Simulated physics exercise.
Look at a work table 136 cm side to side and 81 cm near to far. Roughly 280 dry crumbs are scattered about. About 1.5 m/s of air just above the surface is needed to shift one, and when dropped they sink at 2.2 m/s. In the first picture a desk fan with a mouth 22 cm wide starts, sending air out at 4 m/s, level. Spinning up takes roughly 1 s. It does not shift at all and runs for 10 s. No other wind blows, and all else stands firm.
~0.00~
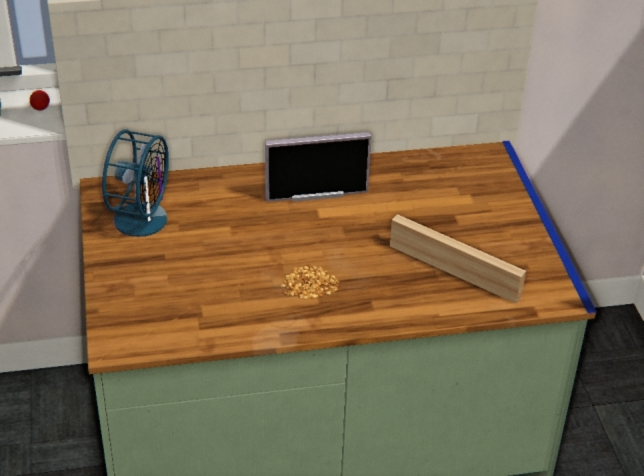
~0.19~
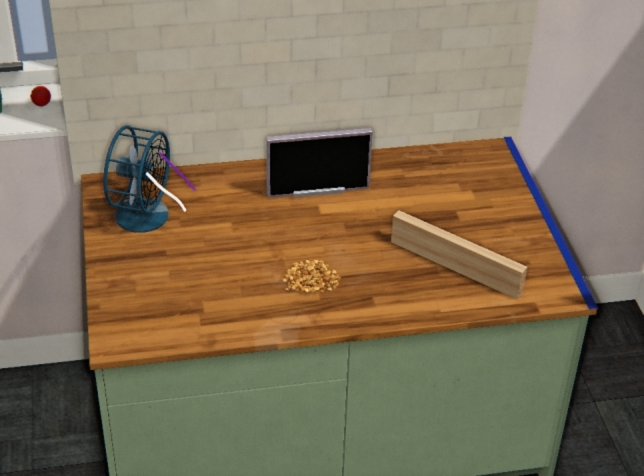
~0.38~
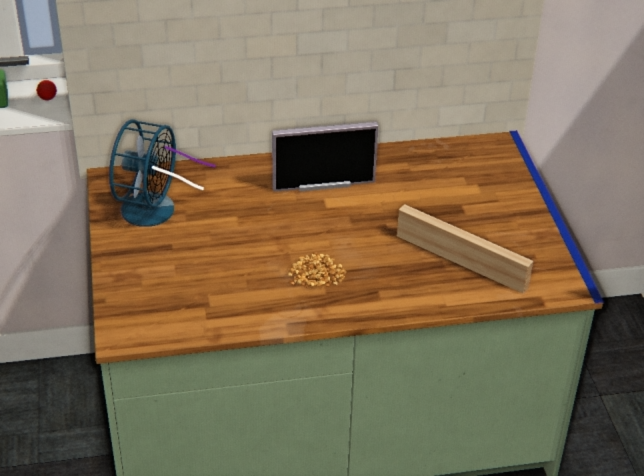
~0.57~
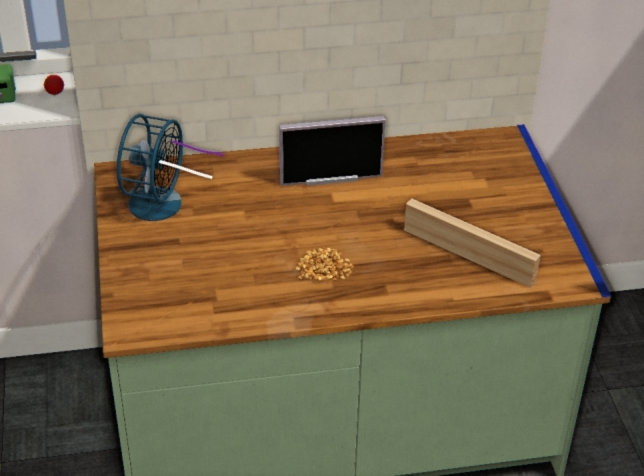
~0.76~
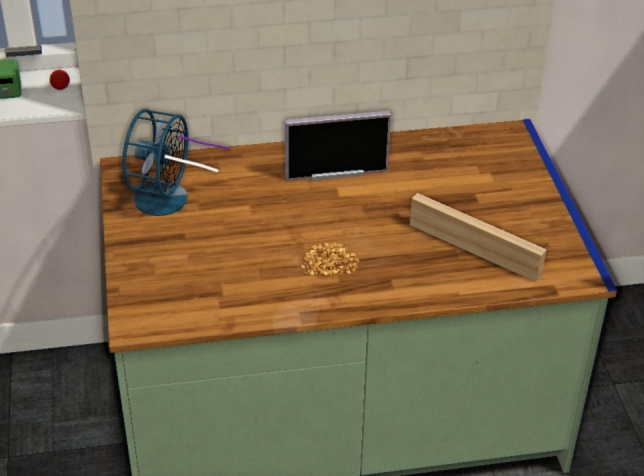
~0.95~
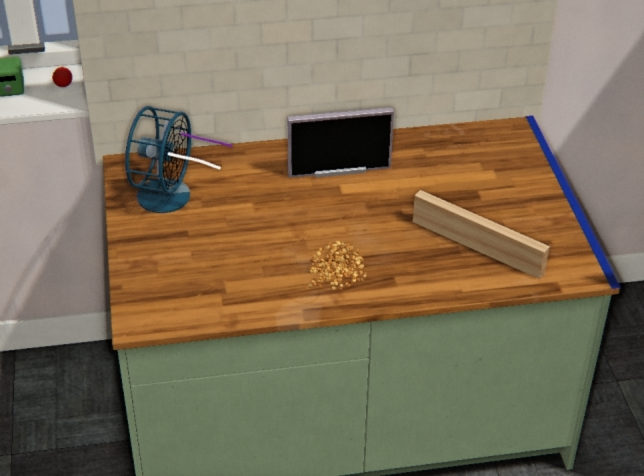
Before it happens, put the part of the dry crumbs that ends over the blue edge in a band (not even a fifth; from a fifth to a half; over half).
Band: Under-fifth.
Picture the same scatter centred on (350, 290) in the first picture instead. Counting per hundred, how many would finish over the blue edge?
0 %.
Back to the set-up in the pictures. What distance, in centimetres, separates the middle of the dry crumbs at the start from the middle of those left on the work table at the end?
I'd say around 20 cm.
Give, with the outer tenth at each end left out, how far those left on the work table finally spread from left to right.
The middle group spans some 20 cm.
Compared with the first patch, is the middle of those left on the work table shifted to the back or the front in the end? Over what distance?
Direction: Frontward; distance: About 20 cm.
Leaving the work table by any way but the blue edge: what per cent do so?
The figure is near 80 %.
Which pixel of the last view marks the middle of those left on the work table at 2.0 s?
Near (376, 287).
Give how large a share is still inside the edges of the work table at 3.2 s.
That comes to roughly 20 % remaining.
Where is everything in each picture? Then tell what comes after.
In the first picture, the middle of the dry crumbs is near (312, 282), none has stirred yet and the mouth of the desk fan is at (136, 173).
In the second picture, the middle of the dry crumbs is near (313, 276), none has stirred yet and the blue edge is centred on (551, 215).
In the third picture, the middle of the dry crumbs is near (319, 270), none has stirred yet, the top of a laptop is at (325, 128) and the top of a board is at (465, 234).
In the fourth picture, the middle of the dry crumbs is near (326, 264) and none has stirred yet.
In the fifth picture, the middle of the dry crumbs is near (332, 259) and none has stirred yet.
In the sixth picture, the middle of the dry crumbs is near (337, 265), the farthest in sight from the desk fan is at (362, 281) and about 55 % have left their places.
After 2.0 s the count stands so, 0 % are over the blue edge; the middle of those still in play is near (376, 287).
After 3.2 s the count stands so, 0 % are over the blue edge; the middle of those still in play is near (377, 304).
After 5.5 s the count stands so, 0 % are over the blue edge; the middle of those still in play is near (377, 304).
After 10.0 s, at the end, 0 % are over the blue edge; the middle of those still in play is near (377, 304).
